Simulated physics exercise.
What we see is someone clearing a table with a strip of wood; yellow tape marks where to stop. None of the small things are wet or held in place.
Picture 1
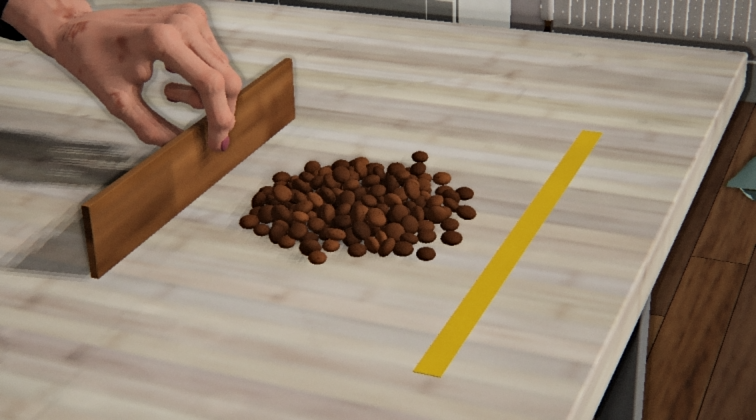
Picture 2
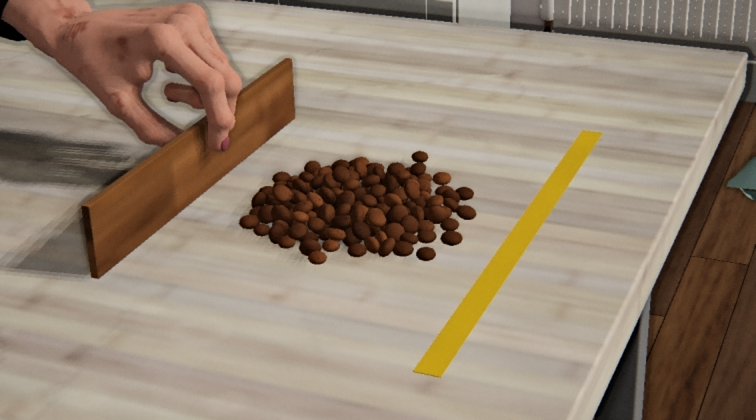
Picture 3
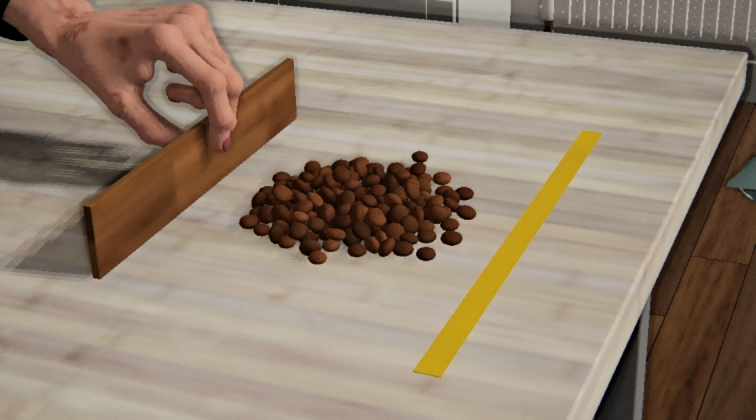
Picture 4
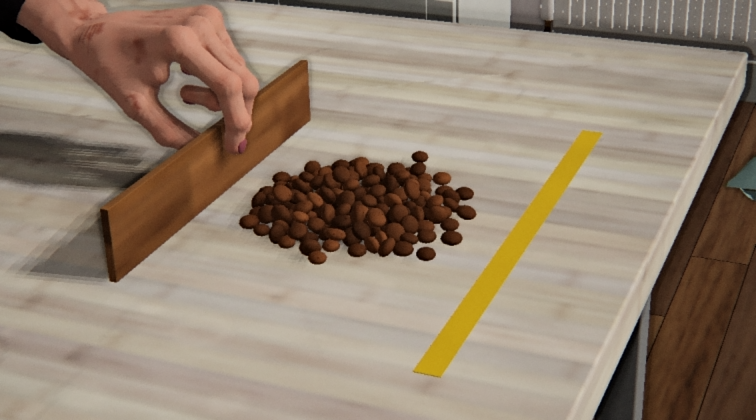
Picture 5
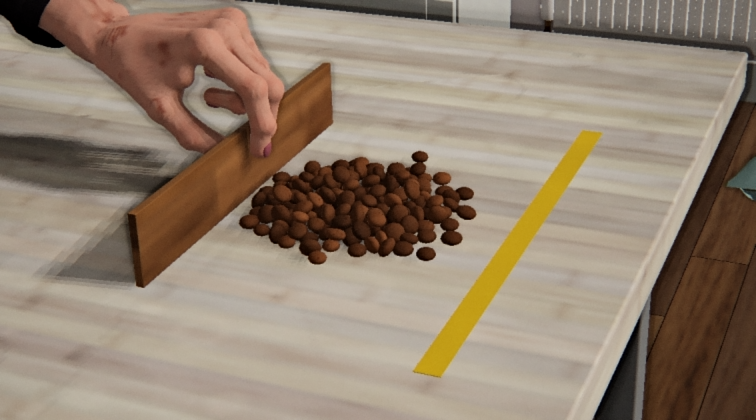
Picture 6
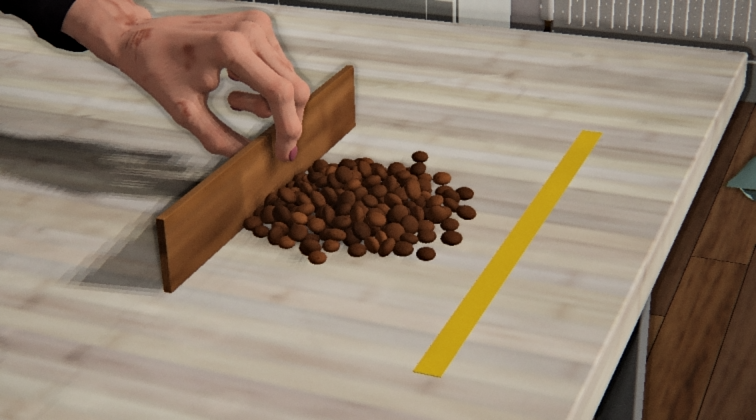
A hand in a dark sleeve holds an upright strip of brown wood at the left of a pale, wood-grained table, seen from above at an angle. A heap of reddish-brown kibble lies in the middle, with yellow tape to its right near the table's edge. The strip rests at first, then slides right to the heap's near side, barely shifting a few pieces, while the camera stays still.
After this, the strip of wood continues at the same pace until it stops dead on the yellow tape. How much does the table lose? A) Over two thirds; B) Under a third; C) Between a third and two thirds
B, under a third.
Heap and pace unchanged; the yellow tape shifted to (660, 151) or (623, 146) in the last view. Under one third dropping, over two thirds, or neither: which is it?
First try: Over two thirds; second try: In the middle band.
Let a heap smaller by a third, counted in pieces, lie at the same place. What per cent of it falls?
10 per cent, roughly.
Soon, strip of wood still moving, near (401, 151); heap all on the table, its front near (559, 217).
A while on, strip of wood stopped at the yellow tape; heap a small part over the edge.
Finally, strip of wood stopped at the yellow tape; heap a small part over the edge.
